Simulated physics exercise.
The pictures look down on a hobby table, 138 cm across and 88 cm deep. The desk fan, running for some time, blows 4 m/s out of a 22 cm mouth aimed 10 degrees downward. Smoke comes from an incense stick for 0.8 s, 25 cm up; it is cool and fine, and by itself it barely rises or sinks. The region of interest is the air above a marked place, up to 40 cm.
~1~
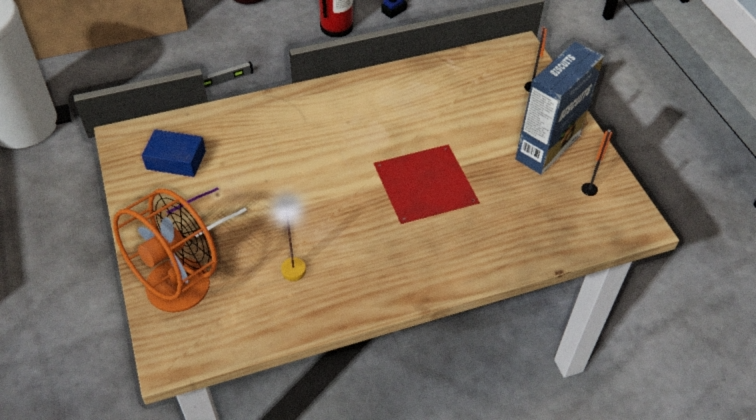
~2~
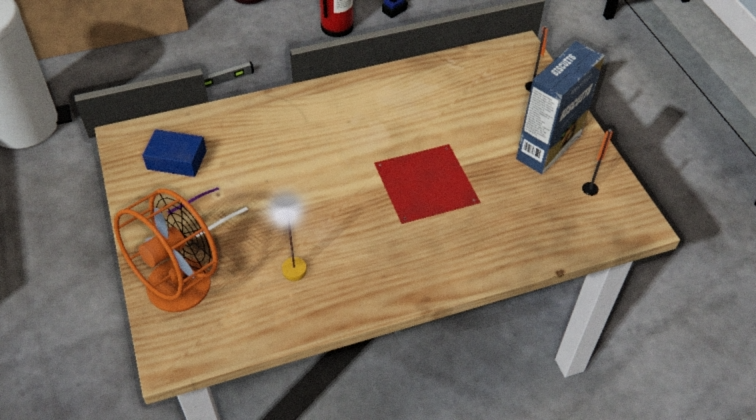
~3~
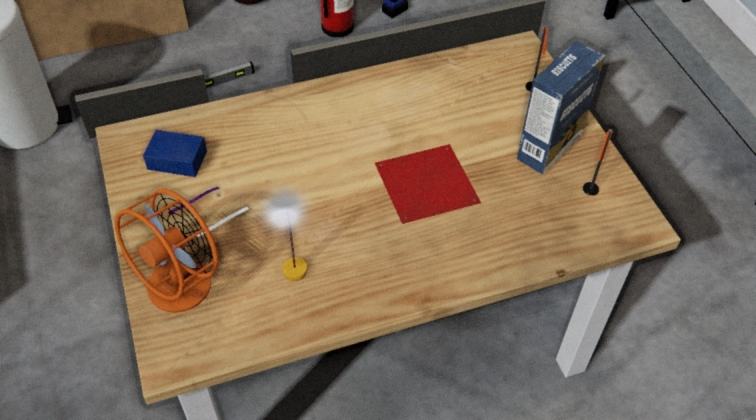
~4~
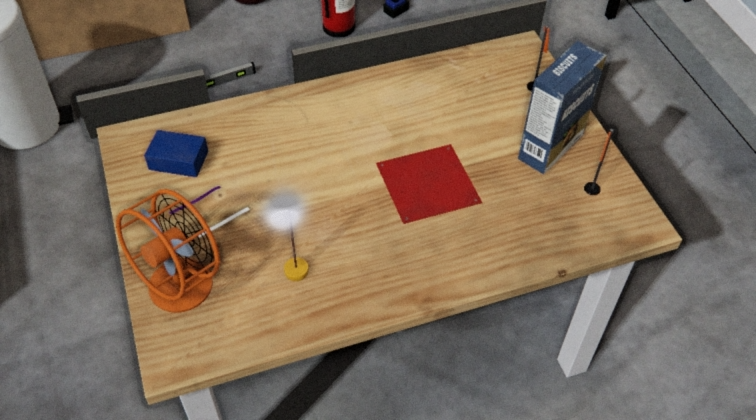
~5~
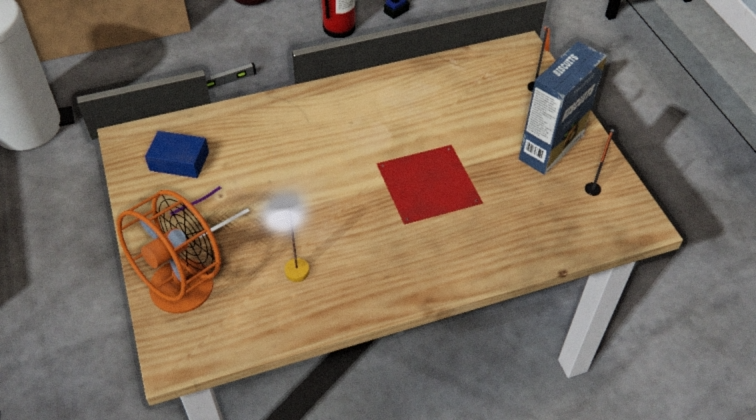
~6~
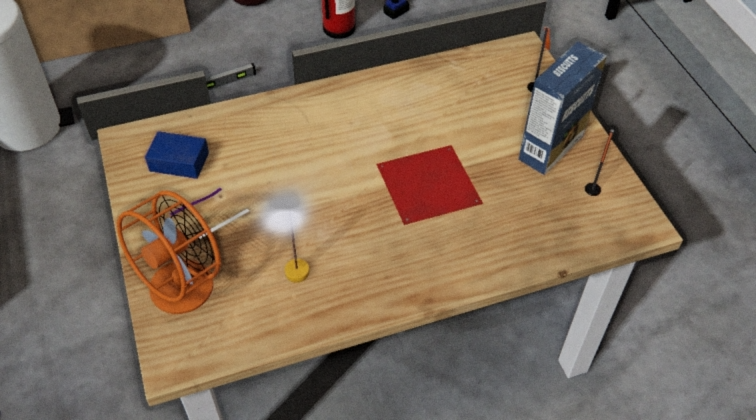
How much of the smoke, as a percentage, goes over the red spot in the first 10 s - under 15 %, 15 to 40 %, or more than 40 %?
More than 40 % of it.
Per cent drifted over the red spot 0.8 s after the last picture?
Roughly 40 per cent.
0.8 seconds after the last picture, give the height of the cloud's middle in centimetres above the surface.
12 cm.
Then, 0.8 s after the last picture, 43 % has passed over the red spot; 11 % has left the area, and the middle of the rest is near (412, 149).
Then, 1.8 s after the last picture, 71 % has passed over the red spot; 73 % has left the area, and the middle of the rest is near (587, 135).
Then, 3.8 s after the last picture, 72 % has passed over the red spot; 93 % has left the area.
Then, 9.8 s after the last picture, 72 % has passed over the red spot; 99 % has left the area.
